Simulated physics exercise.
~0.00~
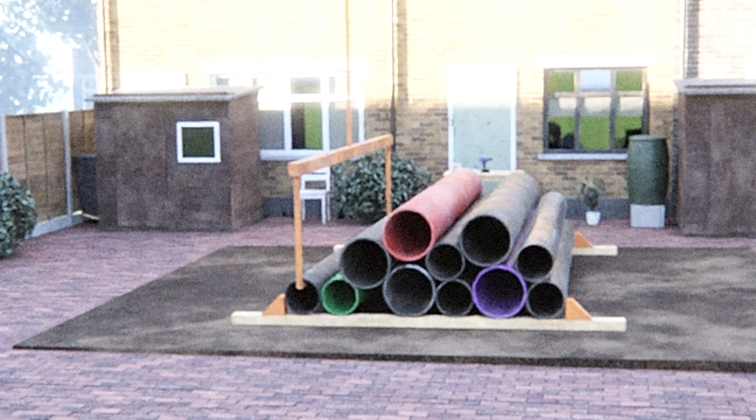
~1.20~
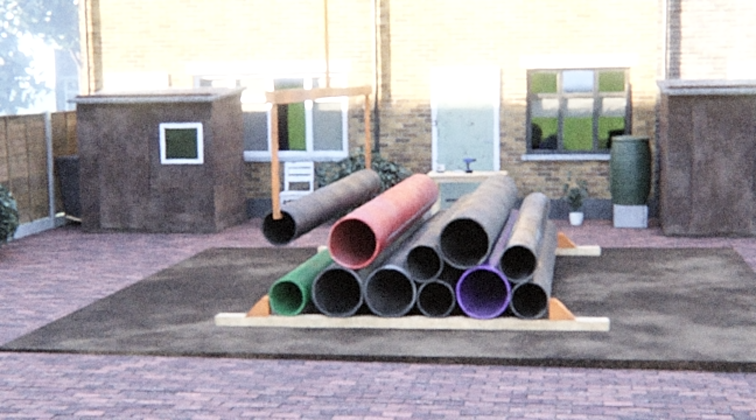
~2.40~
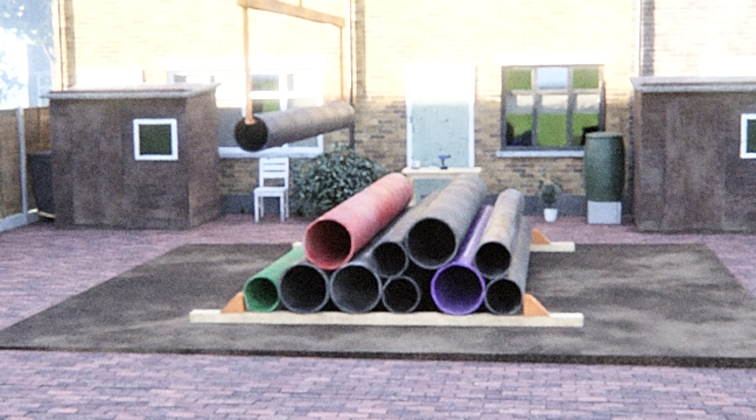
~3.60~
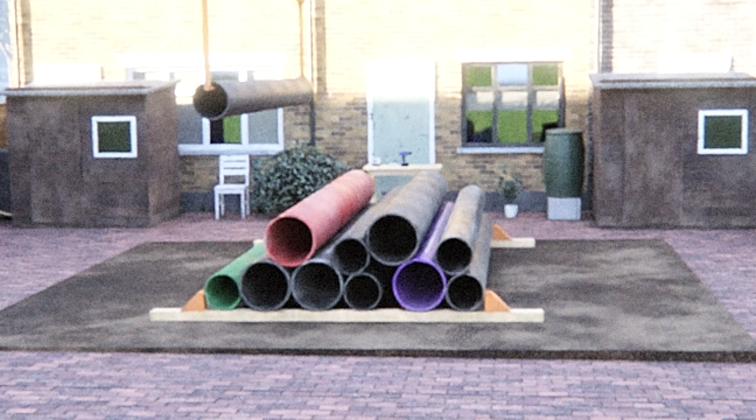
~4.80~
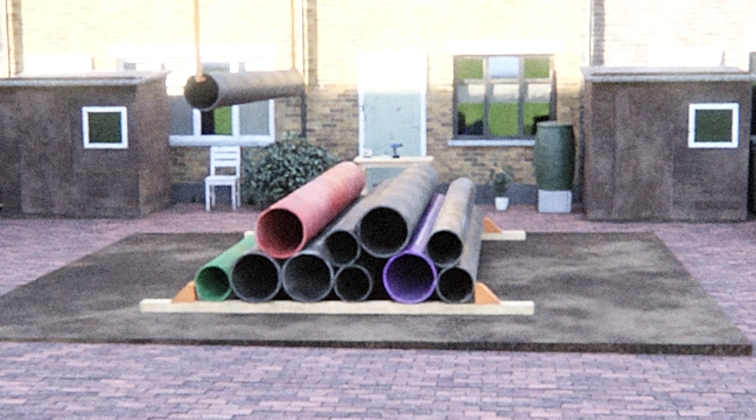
In a paved yard behind a brick house, an orange lifting beam raised a dark pipe from the left end of a stacked pile, and the green and red pipes shifted left while the purple one stayed put, leaving the lifted pipe hanging above.
